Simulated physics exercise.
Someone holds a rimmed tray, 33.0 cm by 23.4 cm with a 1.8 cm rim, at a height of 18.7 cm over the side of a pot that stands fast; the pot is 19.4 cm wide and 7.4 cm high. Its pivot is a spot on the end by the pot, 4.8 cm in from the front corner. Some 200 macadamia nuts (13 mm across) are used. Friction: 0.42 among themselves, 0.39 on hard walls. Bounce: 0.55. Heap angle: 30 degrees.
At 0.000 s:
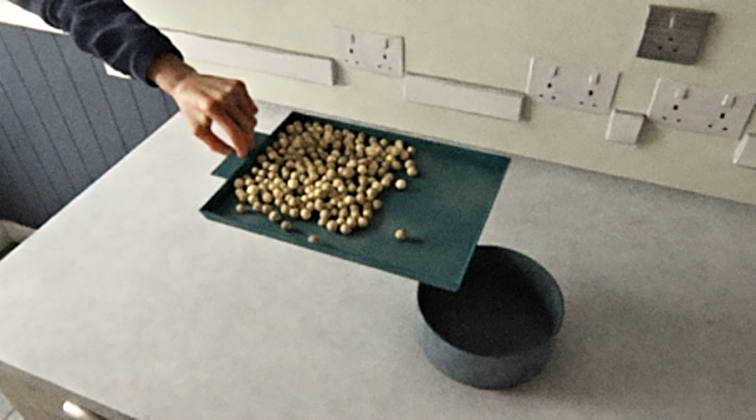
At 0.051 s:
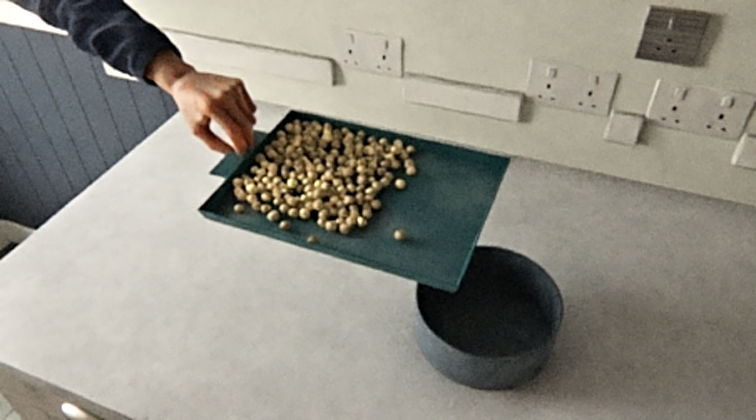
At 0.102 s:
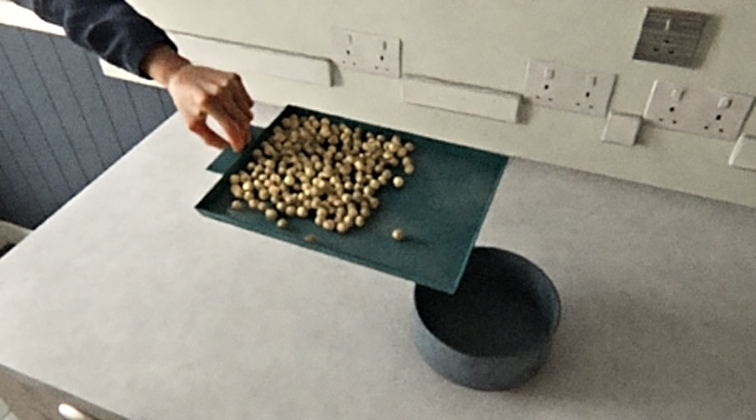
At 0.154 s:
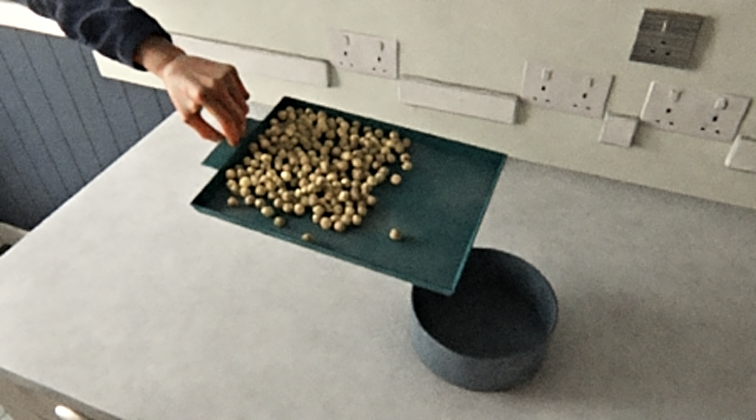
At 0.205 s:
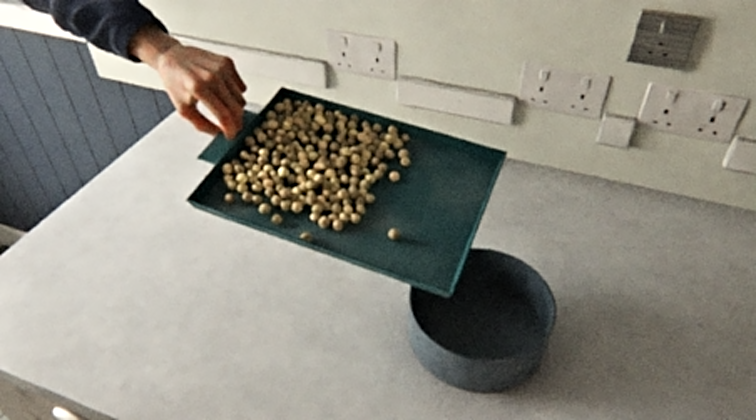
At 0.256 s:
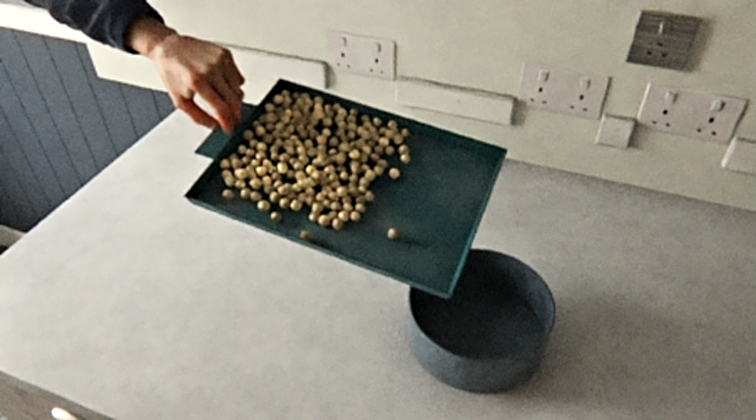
A dark green rimmed tray, seen from above at an angle, carries a heap of small round tan nuts toward its left side, above a pale grey worktop. A round dark grey pot stands below its right end, with white sockets on the wall behind and blue panelling at left. A dark-sleeved hand at the left end slowly raises that side, tilting the tray slightly rightward while the nuts keep their places on it.
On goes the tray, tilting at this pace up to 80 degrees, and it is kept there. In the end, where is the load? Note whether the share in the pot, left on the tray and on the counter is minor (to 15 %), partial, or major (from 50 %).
Noted: Pot minor; tray minor; counter major.
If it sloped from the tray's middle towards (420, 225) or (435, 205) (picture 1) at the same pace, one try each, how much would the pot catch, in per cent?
55 and 65 %.
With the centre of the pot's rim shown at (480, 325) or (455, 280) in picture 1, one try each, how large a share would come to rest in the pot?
I'd say some 70 per cent for the first and some 0 per cent for the second.
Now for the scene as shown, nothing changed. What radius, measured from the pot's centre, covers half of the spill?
Roughly 20 cm from the centre.
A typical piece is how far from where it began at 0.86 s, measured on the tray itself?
Around 15 centimetres.
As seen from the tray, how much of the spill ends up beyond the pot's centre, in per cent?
Share: Around 60 %.
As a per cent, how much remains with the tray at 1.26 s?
Close to 75 in a hundred parts of the load.
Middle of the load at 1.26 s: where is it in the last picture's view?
Close to pixel (423, 265).
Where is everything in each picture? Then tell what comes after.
Tray tilt 0 degrees, front corners at (204, 209) and (456, 281); middle of the pieces at (322, 170); pot at (489, 296), in the first frame.
Tray tilt 1 degrees, front corners at (203, 208) and (455, 281); middle of the pieces at (321, 170), in the second frame.
Tray tilt 2 degrees, front corners at (200, 205) and (453, 283); middle of the pieces at (319, 167), in the third frame.
Tray tilt 5 degrees, front corners at (196, 202) and (451, 286), lowest corner right front; middle of the pieces at (316, 162), in the fourth frame.
Tray tilt 8 degrees, front corners at (192, 198) and (449, 288), lowest corner right front; middle of the pieces at (313, 157), in the fifth frame.
Tray tilt 11 degrees, front corners at (190, 194) and (449, 290), lowest corner right front; middle of the pieces at (312, 152); pot at (481, 300). Its pace works out near 55 degrees a second, in the sixth frame.
After 0.86 s, tilt 43 degrees; the tray holds 100 %, the pot 0 %.
Then, at 1.26 s, tilt 65 degrees; the tray holds 75 %, the pot 0 %.
After 1.74 s, tilt 80 degrees; the tray holds 10 %, the pot 10 %.
In the end, at 3.2 s, pot 10 %, tray 0 %, counter 90 %.
